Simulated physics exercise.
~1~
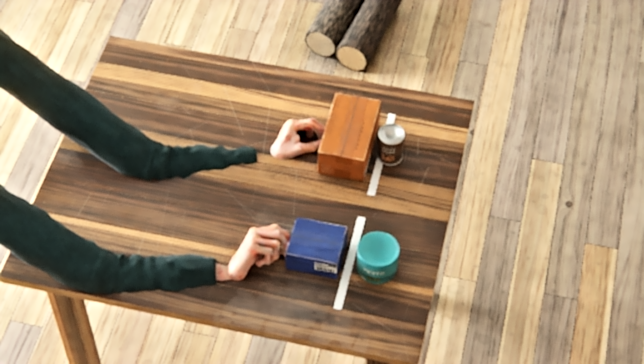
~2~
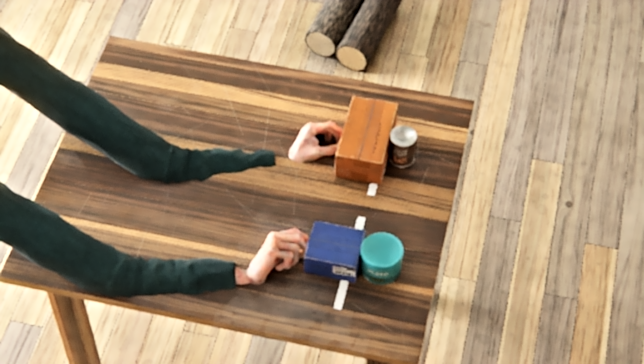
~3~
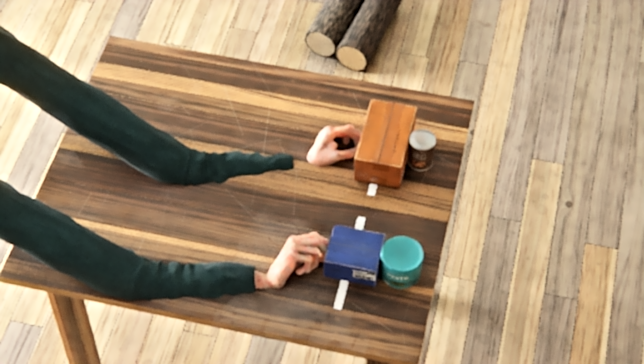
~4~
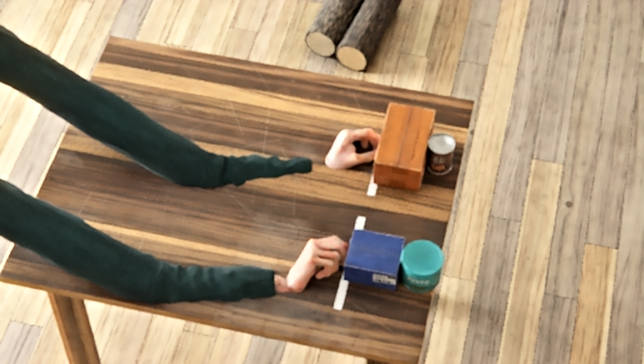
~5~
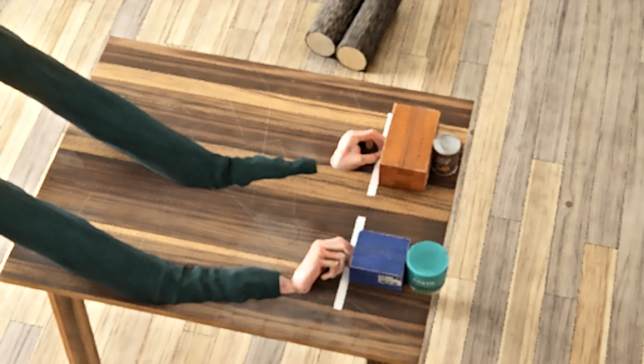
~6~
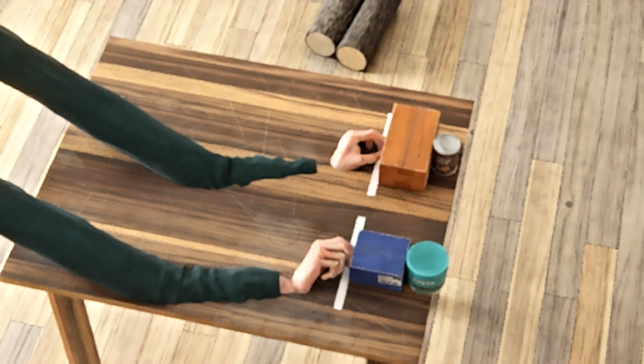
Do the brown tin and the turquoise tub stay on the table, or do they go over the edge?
The brown tin stays on the table. The turquoise tub also stays on the table, close to the right edge.
Two hands push boxes, a tin and a tub right, and all stop on the table.
